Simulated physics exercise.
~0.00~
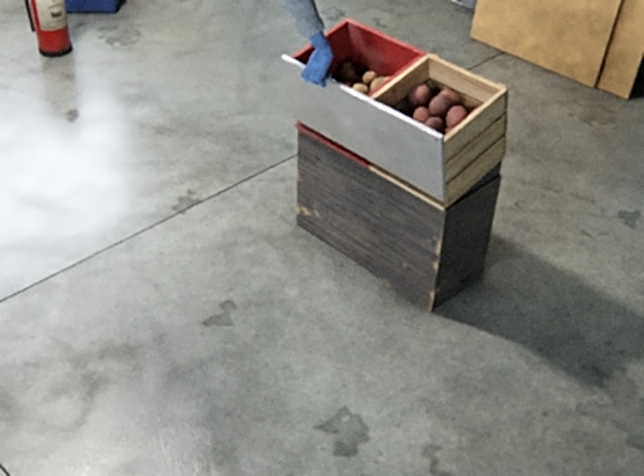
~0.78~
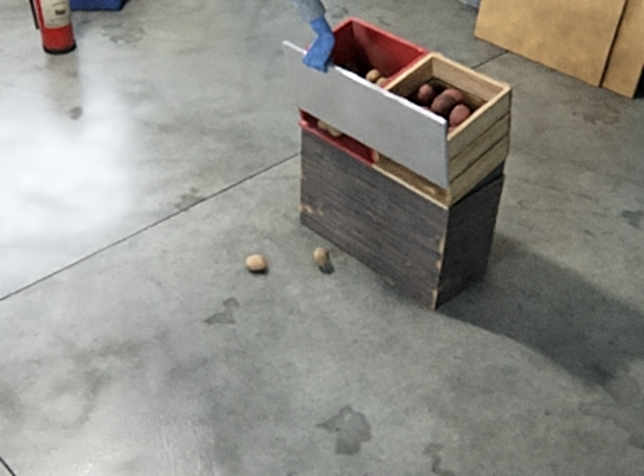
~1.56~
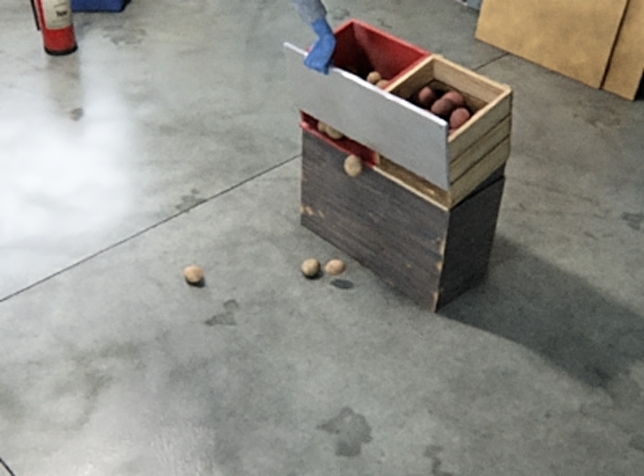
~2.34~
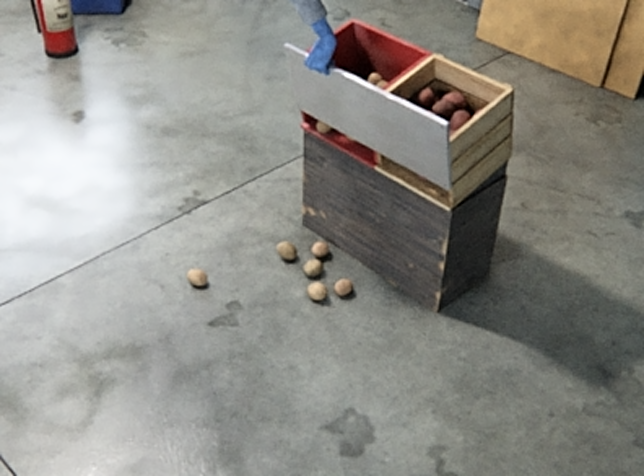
A metal gate across the front of two side-by-side hoppers, one red and one wooden, is gripped at its left end by a blue-gloved hand, with potatoes loose in both compartments. The hand draws the gate up a little, opening a gap along the bottom, and two pale potatoes drop from the red side onto the concrete floor. More tumble out after them, one rolling farther left than the rest. By the end, six pale potatoes lie on the floor, while the red potatoes remain in the wooden hopper behind the raised gate.
